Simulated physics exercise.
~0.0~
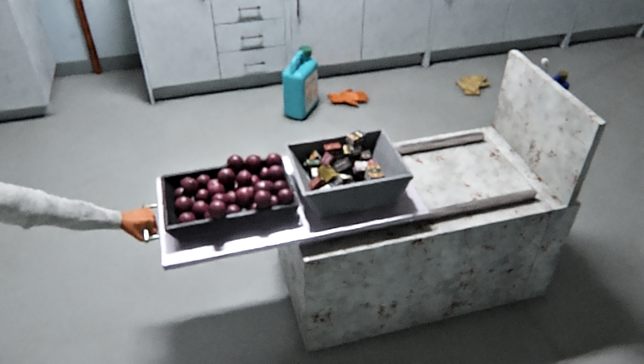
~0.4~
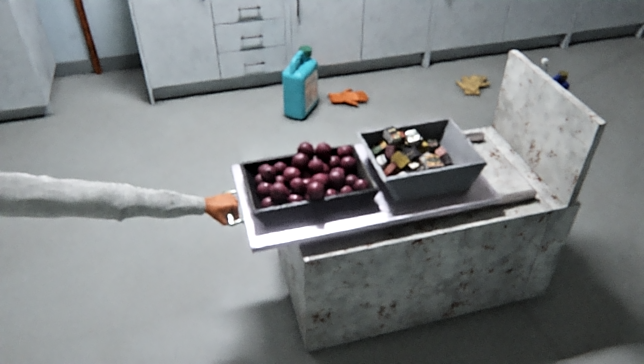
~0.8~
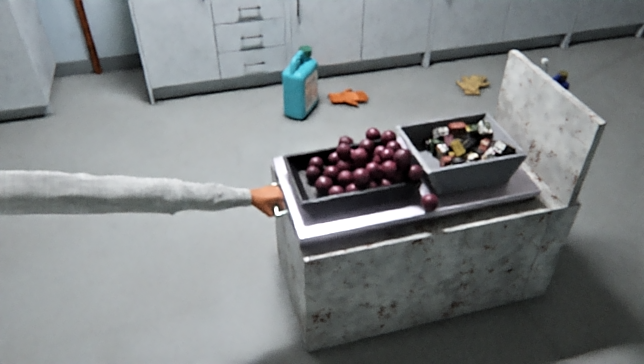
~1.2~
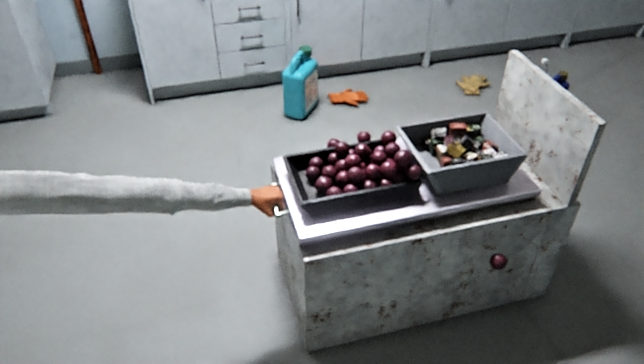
A hand pushed a shelf holding a black tray of red onions and a grey tray of small cartons rightward over a worn white chest until it stopped, and an onion tumbled over the front and dropped toward the floor.
